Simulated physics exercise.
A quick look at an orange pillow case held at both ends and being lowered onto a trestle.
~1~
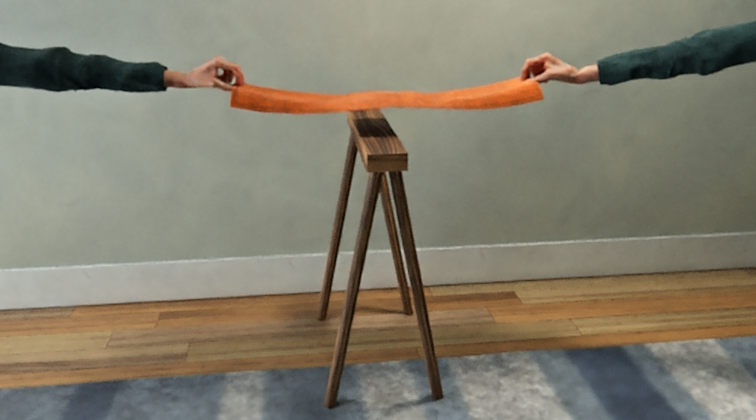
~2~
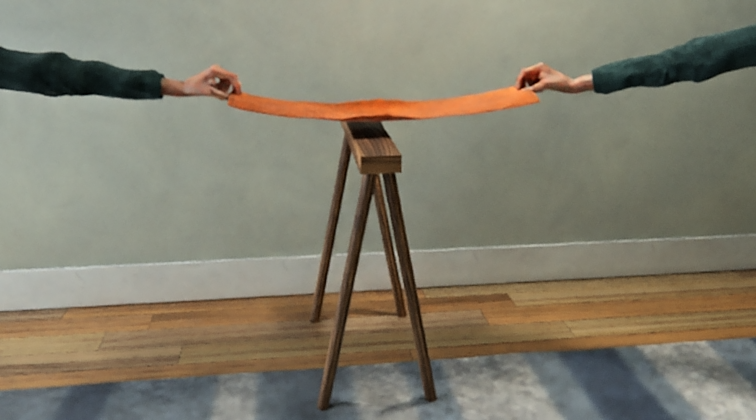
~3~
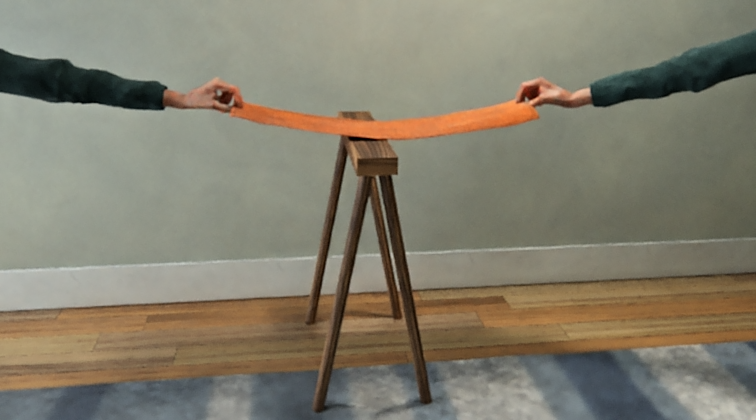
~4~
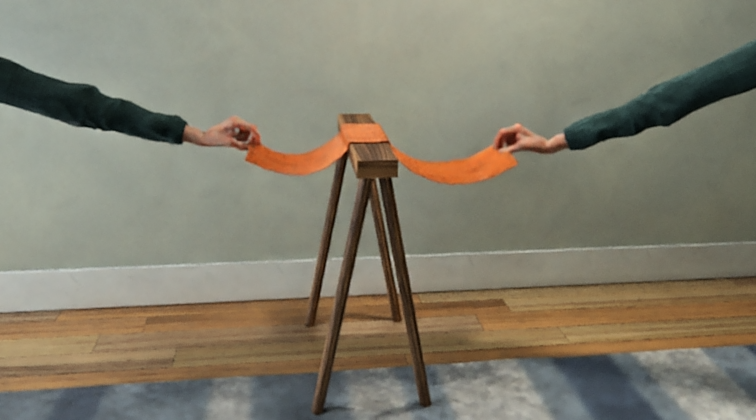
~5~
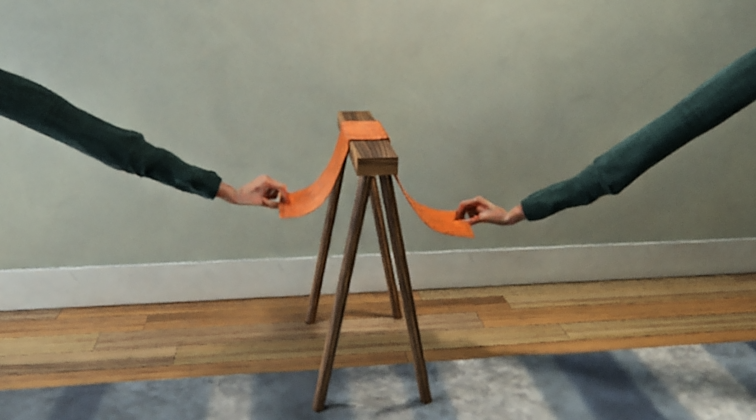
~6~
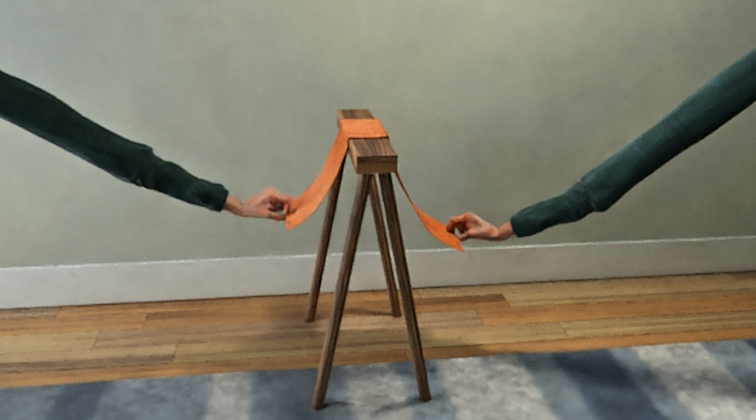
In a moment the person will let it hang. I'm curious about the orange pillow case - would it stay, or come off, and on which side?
I expect it will not budge.
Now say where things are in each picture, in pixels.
The first picture shows left end (235, 108); right end (539, 101); top of the trestle (387, 158).
The second picture shows left end (233, 107); right end (535, 103).
The third picture shows left end (235, 117); right end (535, 119); top of the trestle (378, 162).
The fourth picture shows left end (249, 163); right end (514, 166).
The fifth picture shows left end (285, 218); right end (470, 238).
The sixth picture shows left end (292, 229); right end (459, 251); both sides about alike.
Then, 0.38 s after the last picture, pillow case hanging on both sides, left end near (362, 232), right end near (371, 267).
Then, 0.94 s after the last picture, pillow case hanging on both sides, left end near (319, 232), right end near (397, 265).
Then, 1.84 s after the last picture, pillow case hanging on both sides, left end near (327, 234), right end near (372, 267).
At rest, pillow case hanging on both sides, left end near (333, 235), right end near (365, 267). The orange pillow case stays on top.
